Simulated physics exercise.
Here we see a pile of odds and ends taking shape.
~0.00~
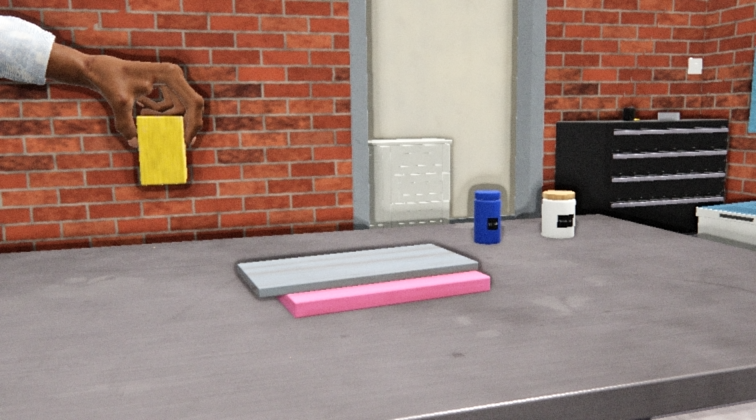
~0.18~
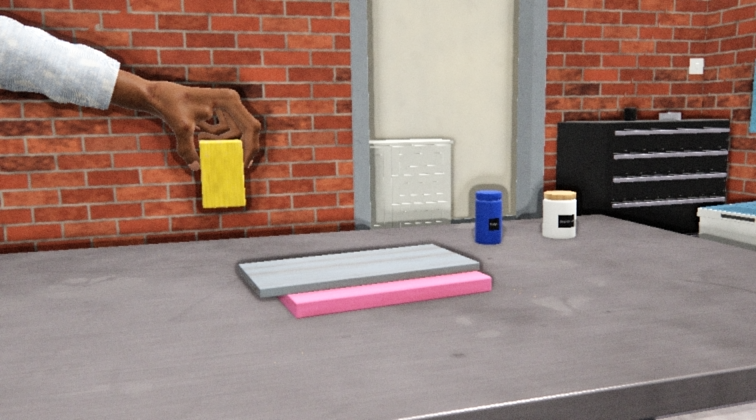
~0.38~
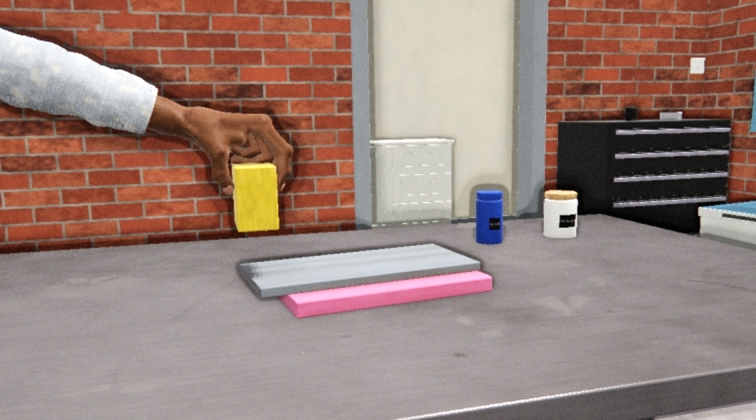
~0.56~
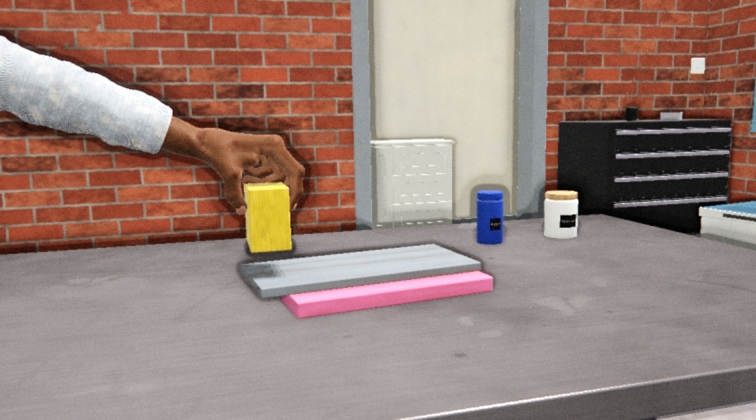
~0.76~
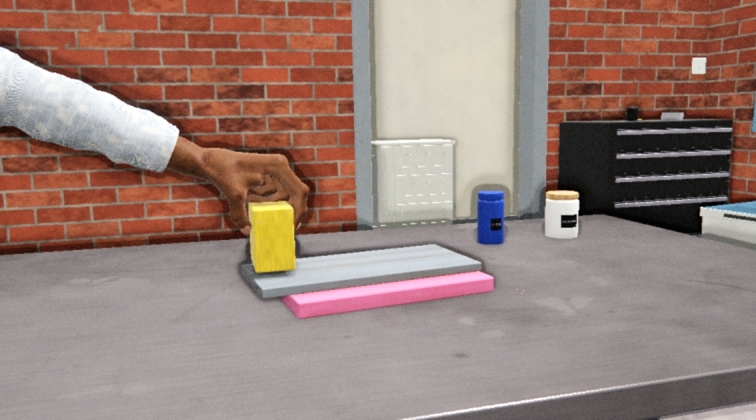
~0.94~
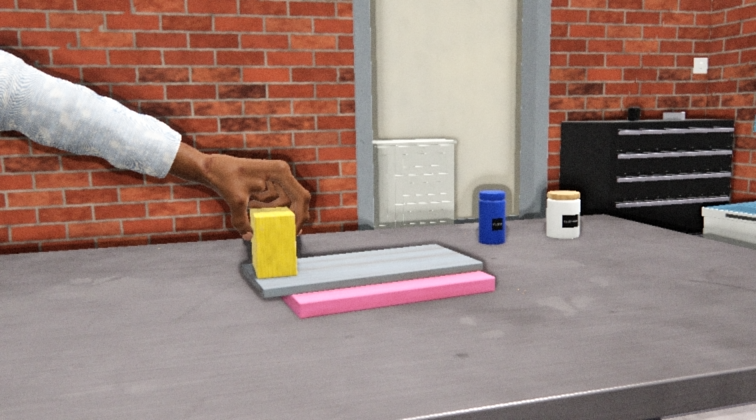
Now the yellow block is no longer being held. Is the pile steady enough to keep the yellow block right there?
Yes, it keeps it there.
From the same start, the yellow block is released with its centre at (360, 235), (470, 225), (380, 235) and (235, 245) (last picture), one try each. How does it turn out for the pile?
The pile does not fall on try one, goes down on try two, does not fall on try three and goes down on try four.
By 1.44 s, all is still.
By 2.34 s, yellow block resting near (273, 241).
When it is over (4.0 s), all 5 as before. End places, in pixels of the last picture, yellow block near (273, 241). The pile stays up.
